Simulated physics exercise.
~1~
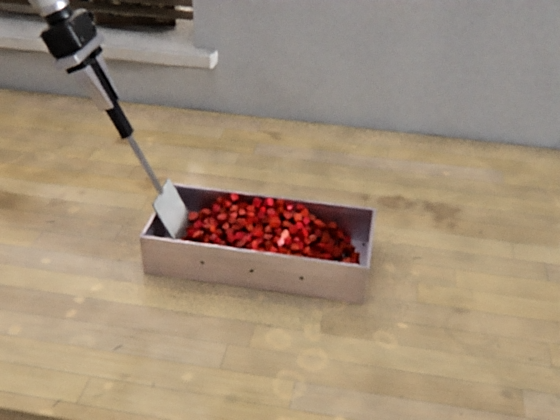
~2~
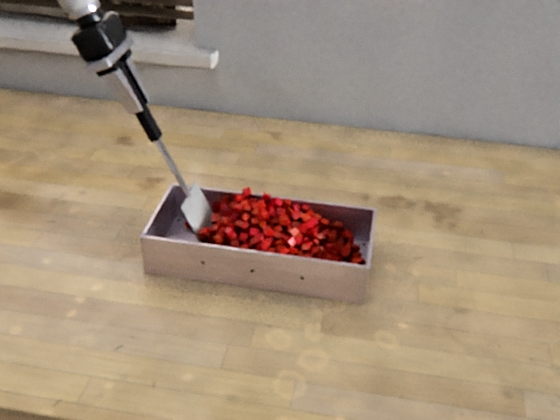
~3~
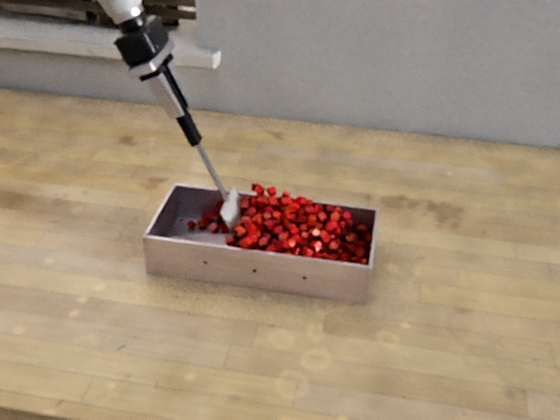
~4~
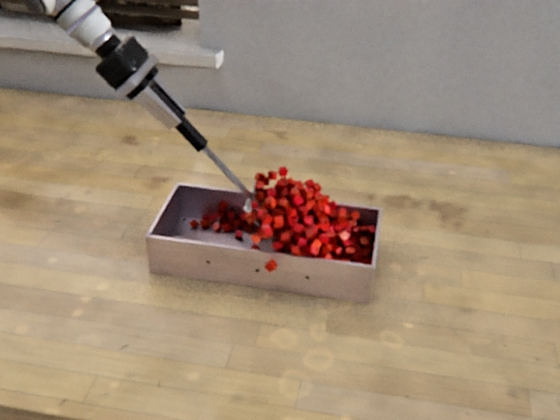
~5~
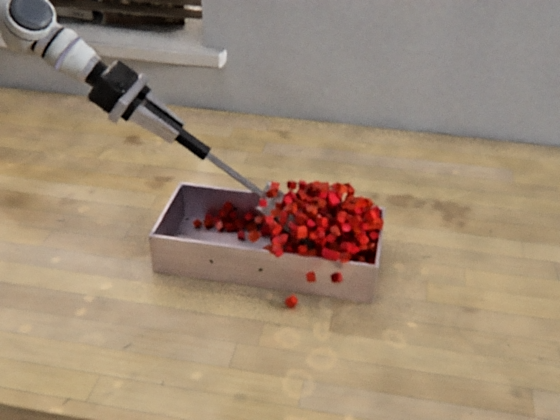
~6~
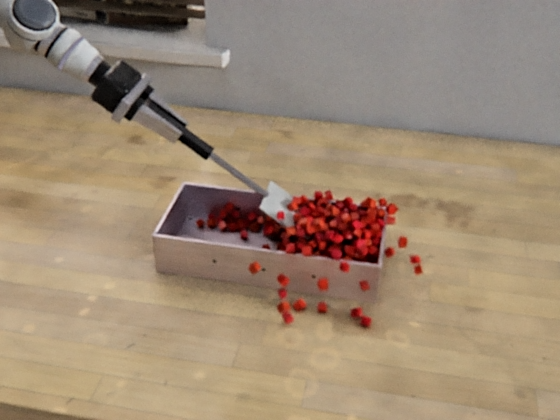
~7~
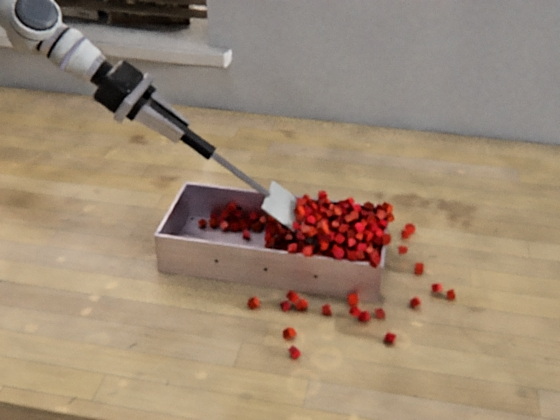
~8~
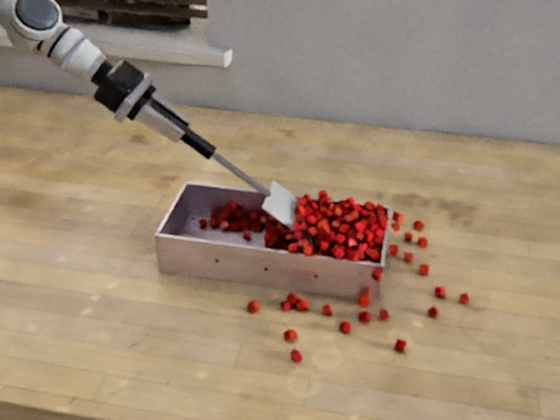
In the video, a robot arm pushes a spatula rightward through a metal tray of small red vegetable cubes, tilting the blade as it heaps them toward the right end, and some spill over the sides, scattering across the wooden table while most remain piled in the tray.
